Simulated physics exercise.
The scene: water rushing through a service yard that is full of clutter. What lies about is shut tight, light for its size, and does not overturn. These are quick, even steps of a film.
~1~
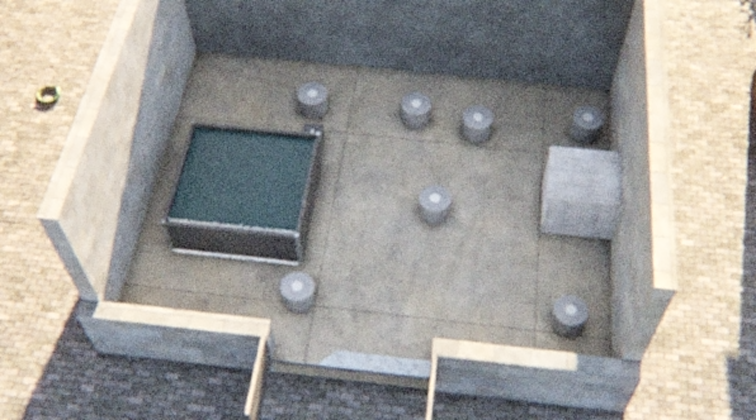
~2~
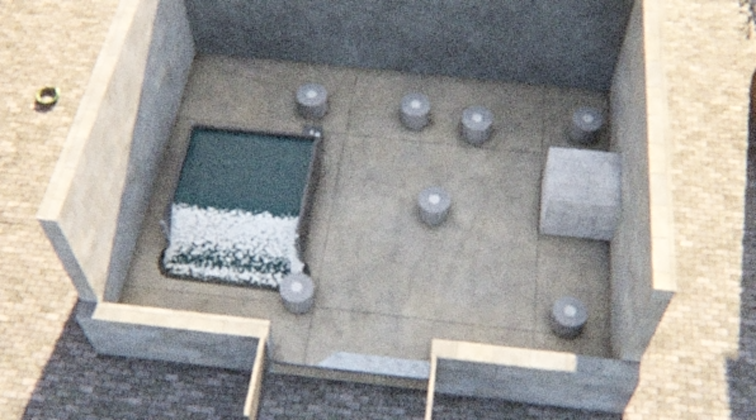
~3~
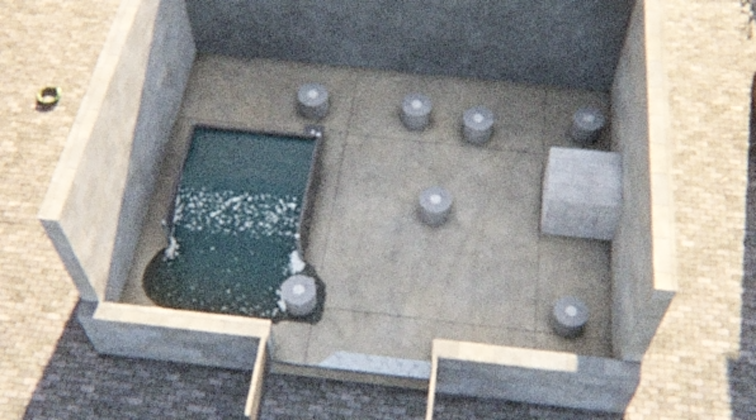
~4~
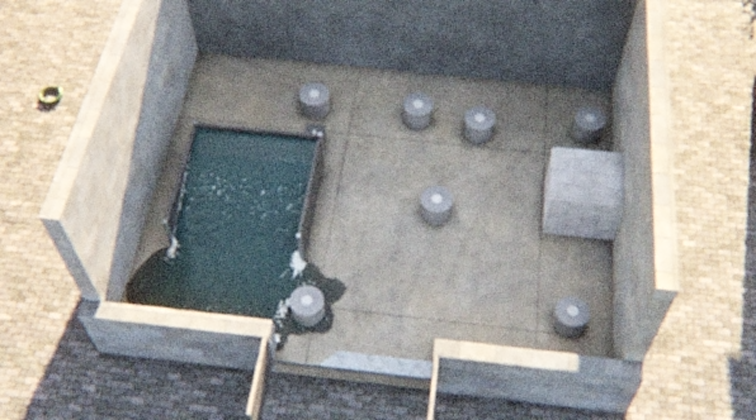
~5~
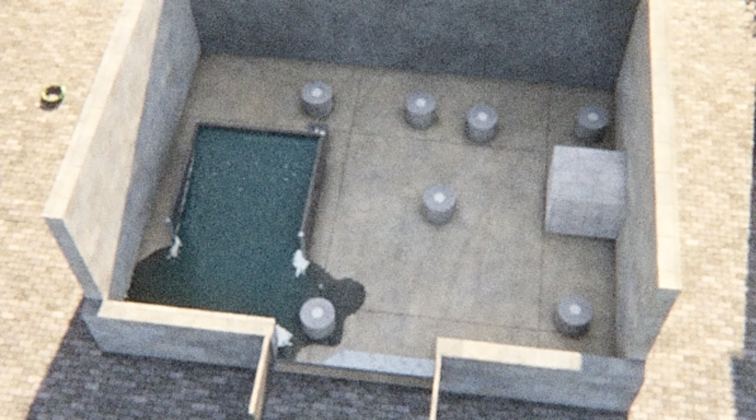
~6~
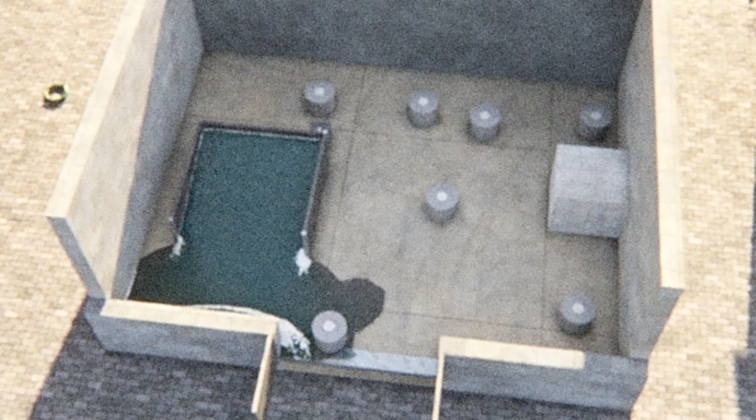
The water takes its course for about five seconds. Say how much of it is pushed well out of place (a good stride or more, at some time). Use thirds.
Share: Not even a third.
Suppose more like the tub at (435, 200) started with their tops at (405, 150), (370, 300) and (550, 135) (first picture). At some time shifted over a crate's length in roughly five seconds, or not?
As listed: Never so far, shifted that much, less than that.
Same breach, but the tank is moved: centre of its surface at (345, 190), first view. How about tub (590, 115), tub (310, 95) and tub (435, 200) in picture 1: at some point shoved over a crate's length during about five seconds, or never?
In that order: Under that, never so far, under that.
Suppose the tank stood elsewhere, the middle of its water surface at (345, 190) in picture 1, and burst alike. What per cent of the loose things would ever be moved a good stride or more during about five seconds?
Some 10 per cent.
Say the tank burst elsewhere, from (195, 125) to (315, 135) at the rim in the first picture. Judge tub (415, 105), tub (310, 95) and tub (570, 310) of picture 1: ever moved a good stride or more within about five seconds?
One after the other: Pushed that far, moved that far, short of that.
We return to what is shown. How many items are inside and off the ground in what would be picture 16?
That makes 0.
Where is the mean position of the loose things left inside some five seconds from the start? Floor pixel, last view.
Close to (452, 157).
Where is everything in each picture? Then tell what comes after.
A tub at (297, 286) rests on the ground; a tote at (312, 134) rests on the ground; 0 of 8 have shifted, in the first picture.
A tub at (296, 287) rests on the ground; a tote at (311, 135), on the bottom; 0 of 8 have shifted, in the second picture.
A tub at (298, 290) rests on the ground, close to its start; a tote at (312, 135) rests on the ground; 0 of 8 have shifted, in the third picture.
A tub at (307, 300) rests on the ground, close to its start; a tote at (314, 134) rests on the ground; 1 of 8 have shifted, in the fourth picture.
A tub at (317, 313) rests on the ground, a stride from its start; a tote at (316, 133), on the bottom; 1 of 8 have shifted, in the fifth picture.
A tub at (329, 326), on the bottom, a stride from its start; a tote at (319, 132) rests on the ground; 1 of 8 have shifted, in the sixth picture.
A moment on, 1 of 8 are well off their spots; 0 afloat.
Next, 1 of 8 are well off their spots; 0 afloat.
Later, 1 of 8 are well off their spots; 0 afloat.
In the end, 2 of 8 are well off their spots, and 2 have been at some point; 1 afloat.
